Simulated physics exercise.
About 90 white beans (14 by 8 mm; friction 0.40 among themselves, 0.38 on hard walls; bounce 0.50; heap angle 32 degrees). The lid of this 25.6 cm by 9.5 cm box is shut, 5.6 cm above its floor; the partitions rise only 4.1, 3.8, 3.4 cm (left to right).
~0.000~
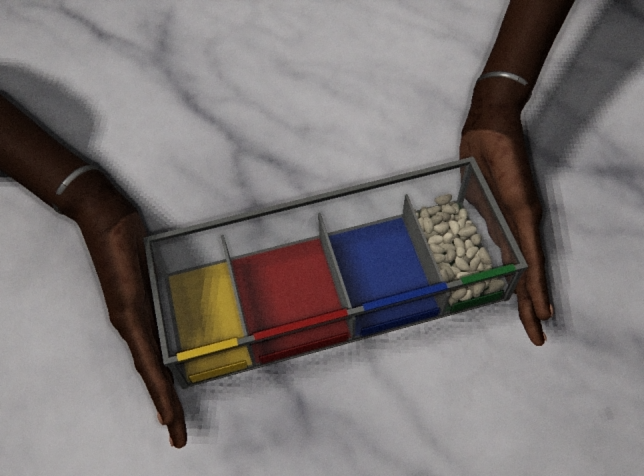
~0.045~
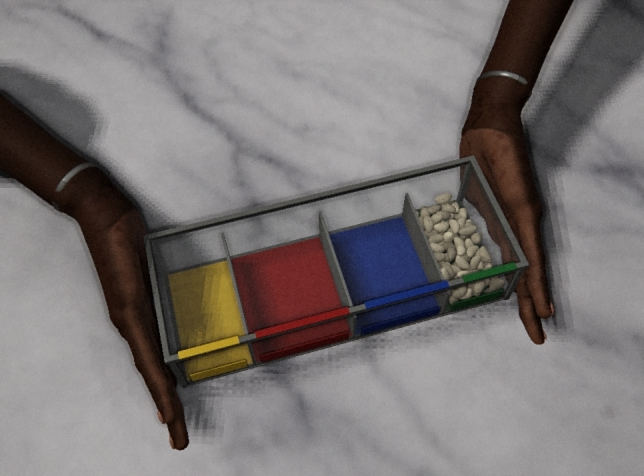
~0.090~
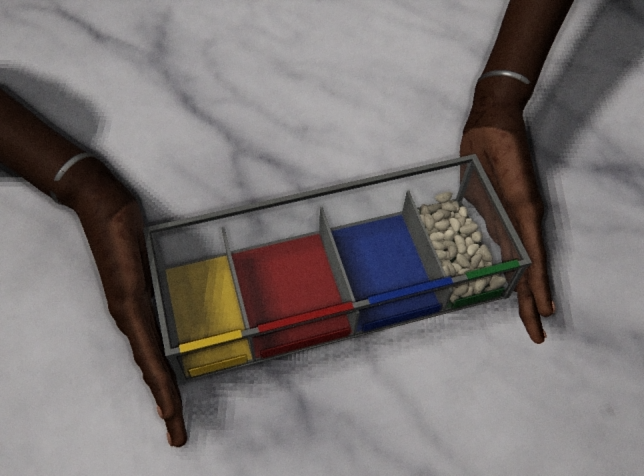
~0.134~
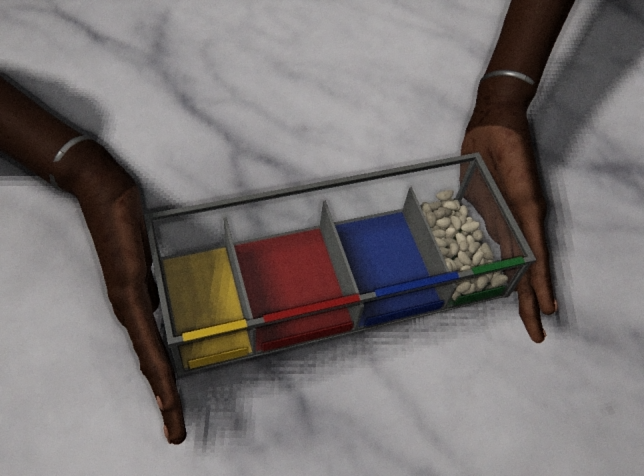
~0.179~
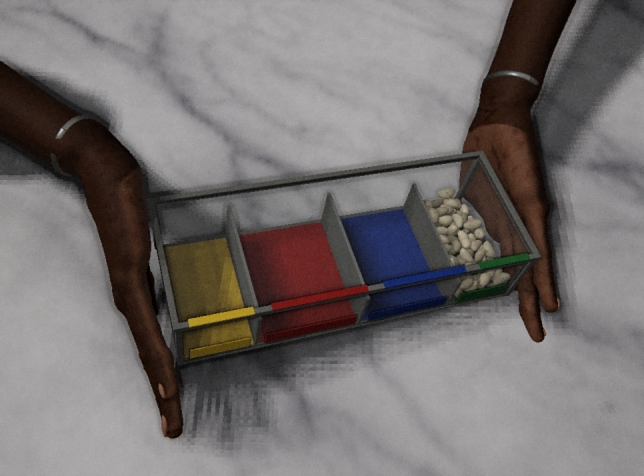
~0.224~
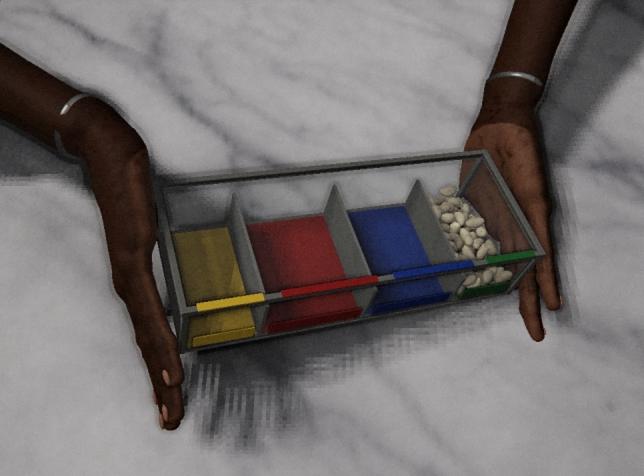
Clear divided box with yellow, red, blue and green sections tilting gradually between two hands, white beans staying in the right-hand compartment.
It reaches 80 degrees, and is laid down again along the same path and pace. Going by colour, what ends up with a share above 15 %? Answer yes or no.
Red no, blue no, green yes, yellow no.
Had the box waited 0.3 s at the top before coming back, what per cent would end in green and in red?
Then: Green 100, red 0.
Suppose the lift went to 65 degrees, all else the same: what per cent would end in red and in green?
Then: Red 0, green 100.
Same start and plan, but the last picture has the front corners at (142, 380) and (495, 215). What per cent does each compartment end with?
Red 25; blue 40; green 35; yellow 0.
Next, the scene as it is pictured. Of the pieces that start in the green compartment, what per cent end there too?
About 100 per cent.
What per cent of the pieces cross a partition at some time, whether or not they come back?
About 0 per cent.
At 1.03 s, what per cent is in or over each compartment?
Red 0, blue 0, green 100, yellow 0.
After 1.03 s, tilt 80 degrees; green 100 %.
After 1.57 s, tilt 35 degrees; green 100 %.
Then, at 2.17 s, tilt 0 degrees; green 100 %.
By 2.6 s all is still; red 0 %, blue 0 %, green 100 %, yellow 0 %.
